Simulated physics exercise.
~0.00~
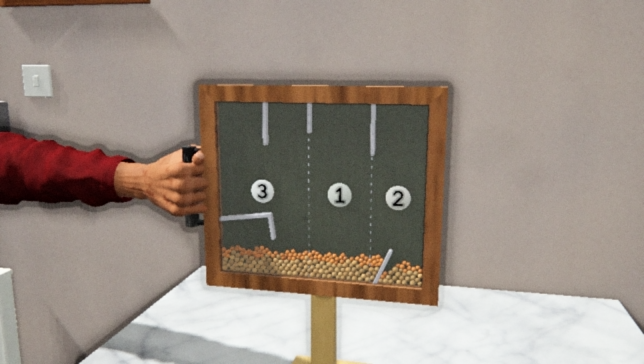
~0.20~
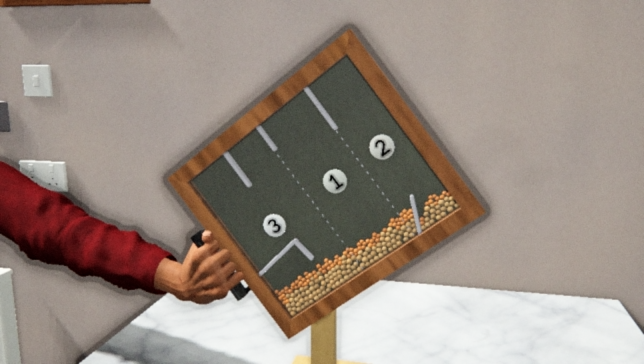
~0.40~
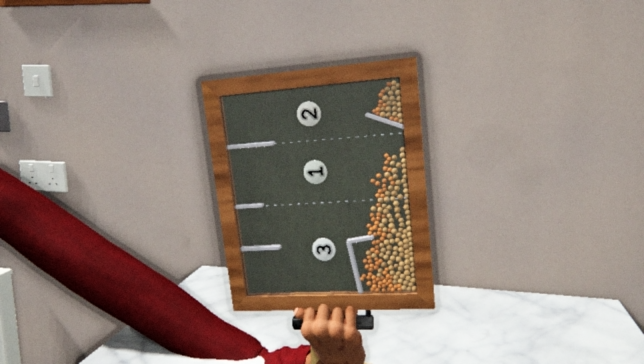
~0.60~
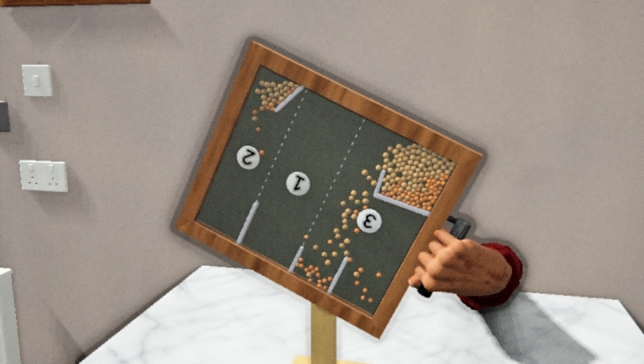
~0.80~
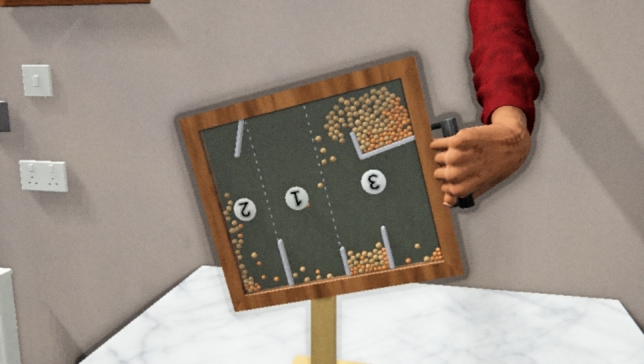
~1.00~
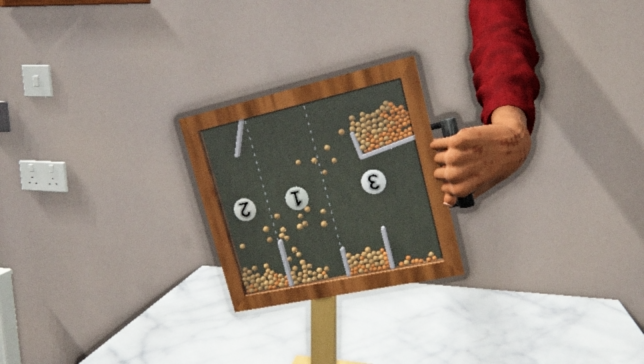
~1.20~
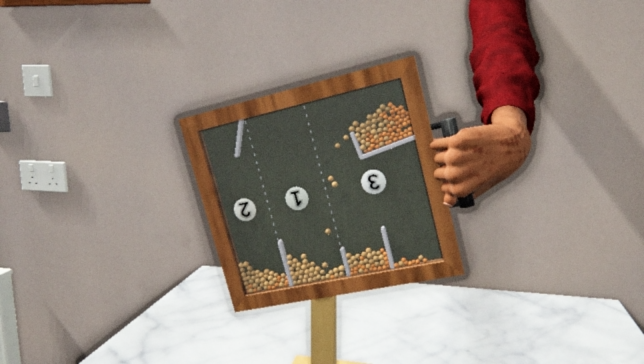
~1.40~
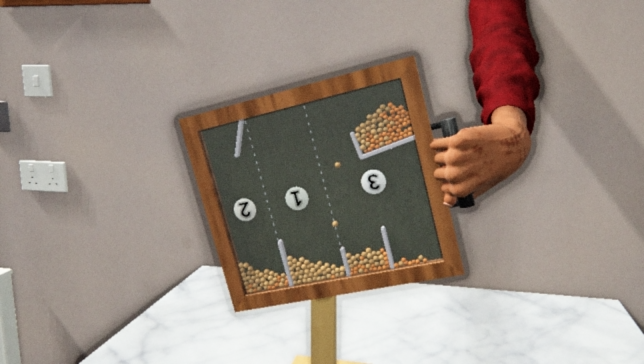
A red-sleeved arm grips the handle on the left side of a wood-framed display case, which stands on a post above a white marble table before a grey wall, seen from the front. Tan and orange beads lie along the bottom of its dark panel, marked with three numbered discs. The hand swings the handle down and round to the right, turning the case anticlockwise until it is tilted and nearly upside down. The beads slide up the right side, then spill down across the panel. They settle in piles along the bottom, with a large heap held on the upper-right ledge in strip three, while a couple still fall.
